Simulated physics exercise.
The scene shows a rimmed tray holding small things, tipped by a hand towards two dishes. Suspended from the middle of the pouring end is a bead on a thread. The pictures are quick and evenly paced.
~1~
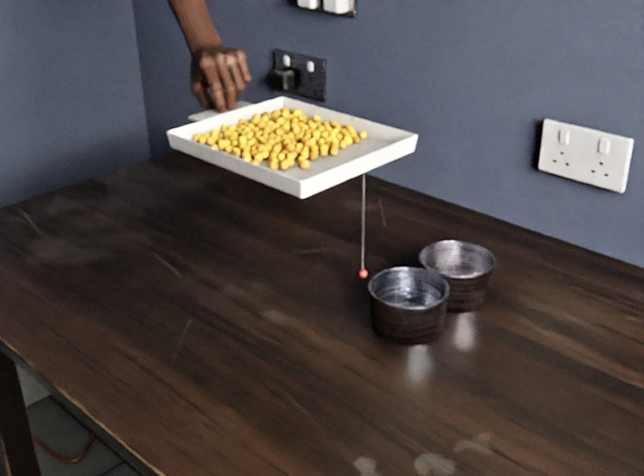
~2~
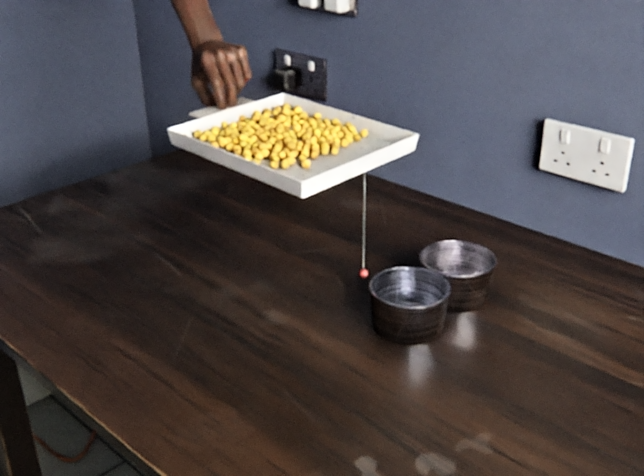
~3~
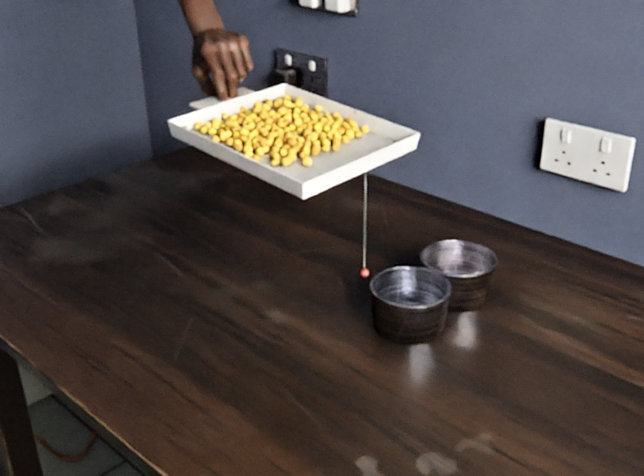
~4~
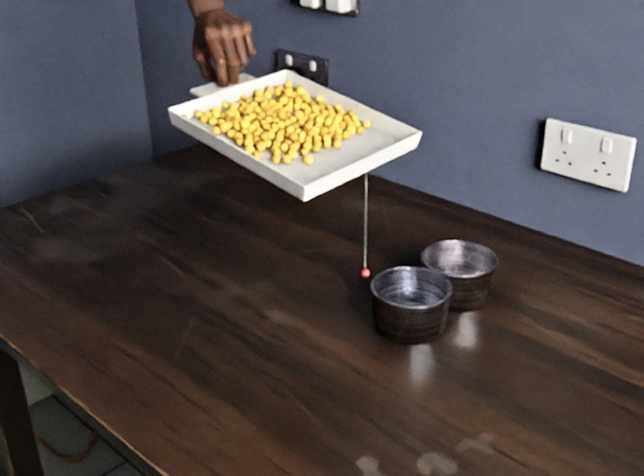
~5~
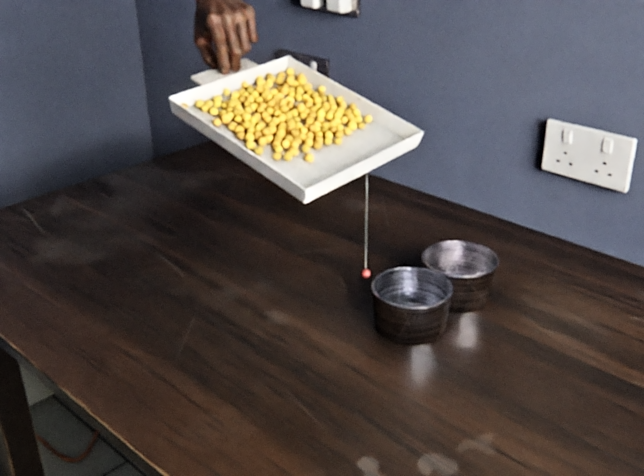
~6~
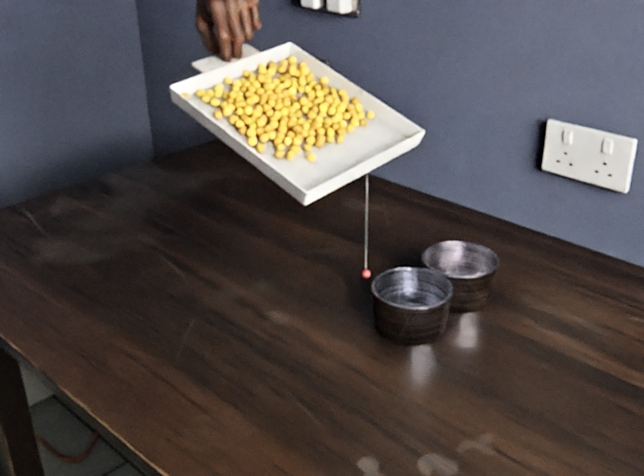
A hand raises the back of a white tray of yellow puffs above two dishes.
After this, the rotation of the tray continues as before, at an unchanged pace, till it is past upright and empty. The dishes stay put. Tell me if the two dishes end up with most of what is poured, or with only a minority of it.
The dishes catch a minority of the load.
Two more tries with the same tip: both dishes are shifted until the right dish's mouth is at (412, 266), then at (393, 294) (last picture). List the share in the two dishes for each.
Trial 1: 20 percent; trial 2: 80 percent.
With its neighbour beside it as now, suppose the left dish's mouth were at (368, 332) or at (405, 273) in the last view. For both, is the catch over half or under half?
Well, the bulk the first time and the minor share the second time.
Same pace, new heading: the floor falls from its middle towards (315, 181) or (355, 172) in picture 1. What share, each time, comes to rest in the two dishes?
0 per cent, then 40 per cent.
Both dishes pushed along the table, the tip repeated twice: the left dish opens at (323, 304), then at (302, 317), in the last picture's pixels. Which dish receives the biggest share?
Try 1: The dish to the left; try 2: The dish to the left.
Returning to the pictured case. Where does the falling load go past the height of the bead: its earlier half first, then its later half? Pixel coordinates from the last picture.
I'd say close to (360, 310) at first and close to (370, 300) later on.
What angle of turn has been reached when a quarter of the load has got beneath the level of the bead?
Near 110 degrees.
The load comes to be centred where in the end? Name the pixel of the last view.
Near (365, 366).
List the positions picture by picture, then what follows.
In the first picture, corners of the pouring end (301, 180) and (414, 135), level; middle of the load (279, 132), puffed corn balls; left dish (439, 316); right dish (486, 285); bead on its thread (363, 274).
In the second picture, corners of the pouring end (302, 180) and (415, 134), level; middle of the load (280, 130).
In the third picture, corners of the pouring end (304, 182) and (416, 133), tipped barely, lowest at the left corner; middle of the load (281, 124).
In the fourth picture, corners of the pouring end (305, 185) and (418, 132), tipped a little, lowest at the left corner; middle of the load (282, 116).
In the fifth picture, corners of the pouring end (306, 188) and (420, 131), tipped a little, lowest at the left corner; middle of the load (284, 108).
In the sixth picture, corners of the pouring end (307, 191) and (421, 131), tipped clearly, lowest at the left corner; middle of the load (286, 103); left dish (442, 316); right dish (490, 285).
Just after the last frame, tray tipped steeply; almost all on the tray; about a tenth in the air.
A moment on, tray tipped past a quarter turn; roughly two thirds on the tray; just a few in the left dish; roughly a quarter outside both; about a tenth in the air.
Further on, tray tipped past a quarter turn; about a tenth in the left dish; the larger part outside both.
When it is over, tray tipped past a quarter turn; about a tenth in the left dish; not one in the right dish; the larger part outside both.
